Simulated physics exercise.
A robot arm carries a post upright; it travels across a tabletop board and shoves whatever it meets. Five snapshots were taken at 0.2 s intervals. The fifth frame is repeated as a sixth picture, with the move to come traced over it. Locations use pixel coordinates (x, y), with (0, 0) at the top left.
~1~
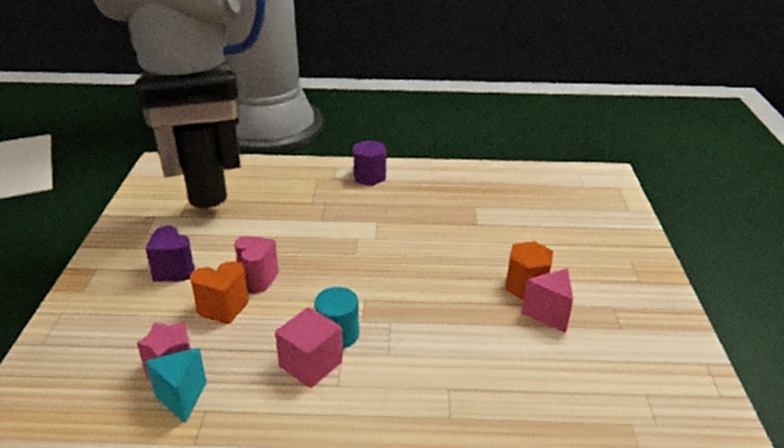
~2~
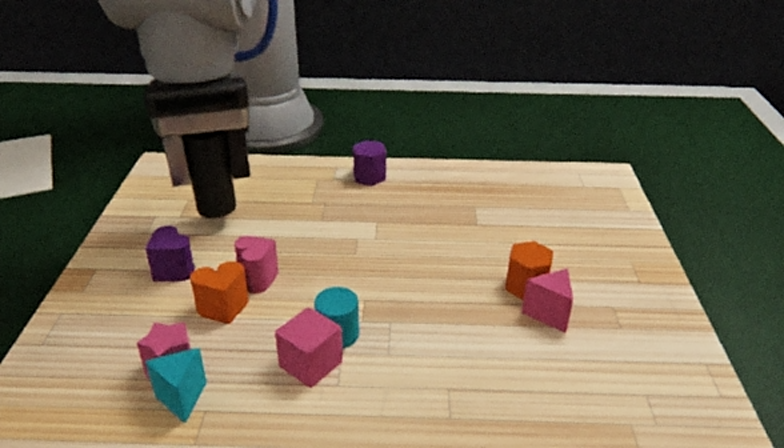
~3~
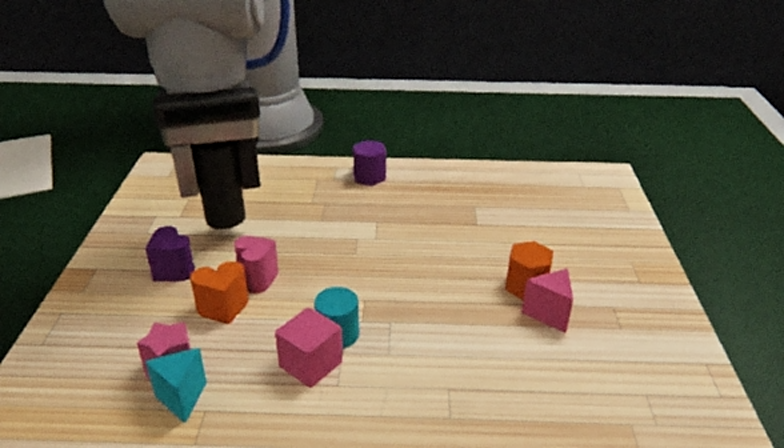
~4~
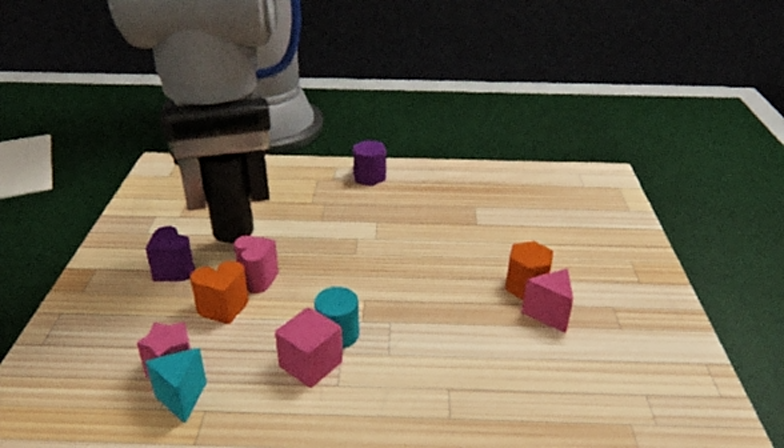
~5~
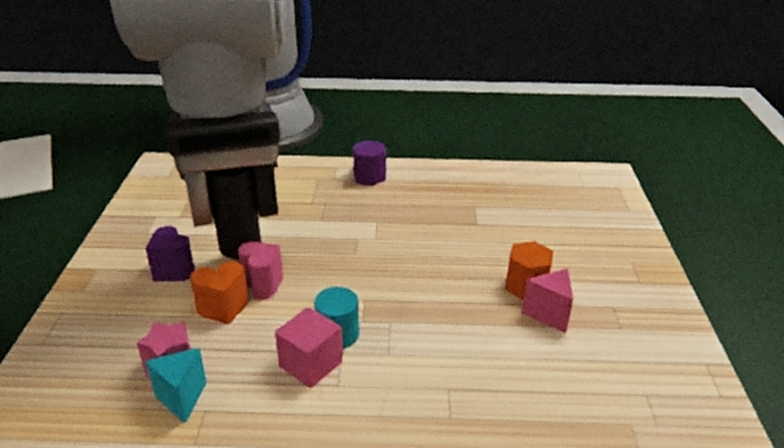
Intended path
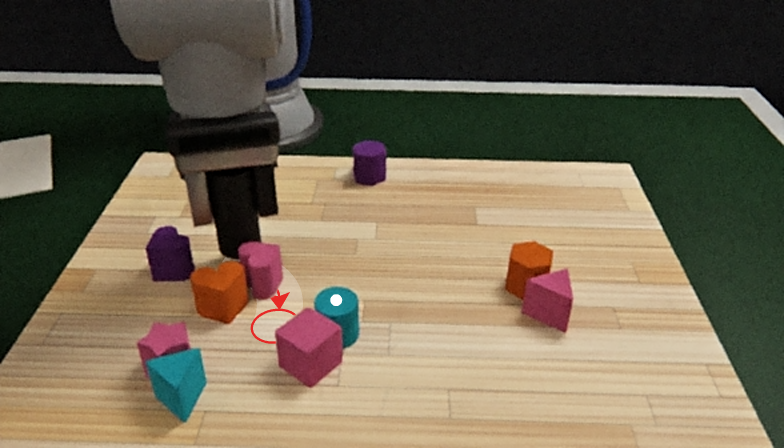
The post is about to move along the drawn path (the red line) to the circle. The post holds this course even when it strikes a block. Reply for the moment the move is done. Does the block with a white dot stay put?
No, that is not how it ends up.
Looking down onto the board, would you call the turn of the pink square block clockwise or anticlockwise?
It makes a clockwise turn.
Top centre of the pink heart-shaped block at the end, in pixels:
At (307, 309).
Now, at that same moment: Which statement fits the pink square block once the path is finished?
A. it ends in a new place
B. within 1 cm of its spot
It's A.
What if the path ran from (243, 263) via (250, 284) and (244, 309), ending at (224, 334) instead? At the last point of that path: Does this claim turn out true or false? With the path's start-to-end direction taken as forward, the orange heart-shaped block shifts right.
Verdict: True.
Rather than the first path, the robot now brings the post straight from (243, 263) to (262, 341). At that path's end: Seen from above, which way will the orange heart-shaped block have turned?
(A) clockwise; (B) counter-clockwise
It's A.
The drawn path runs from (243, 263) over (268, 277) and (280, 299) to (276, 326); the dot is on the turquoise circular block.
The first path, step by step. One third of the way, post at (266, 261); pink heart-shaped block at (282, 270).
Two thirds of the way, post at (278, 284); pink heart-shaped block at (299, 292).
At the end, post at (274, 309); orange heart-shaped block not moved; pink heart-shaped block at (307, 309), turned 45° anticlockwise; pink square block at (319, 341), turned 35° clockwise; turquoise circular block at (351, 303).
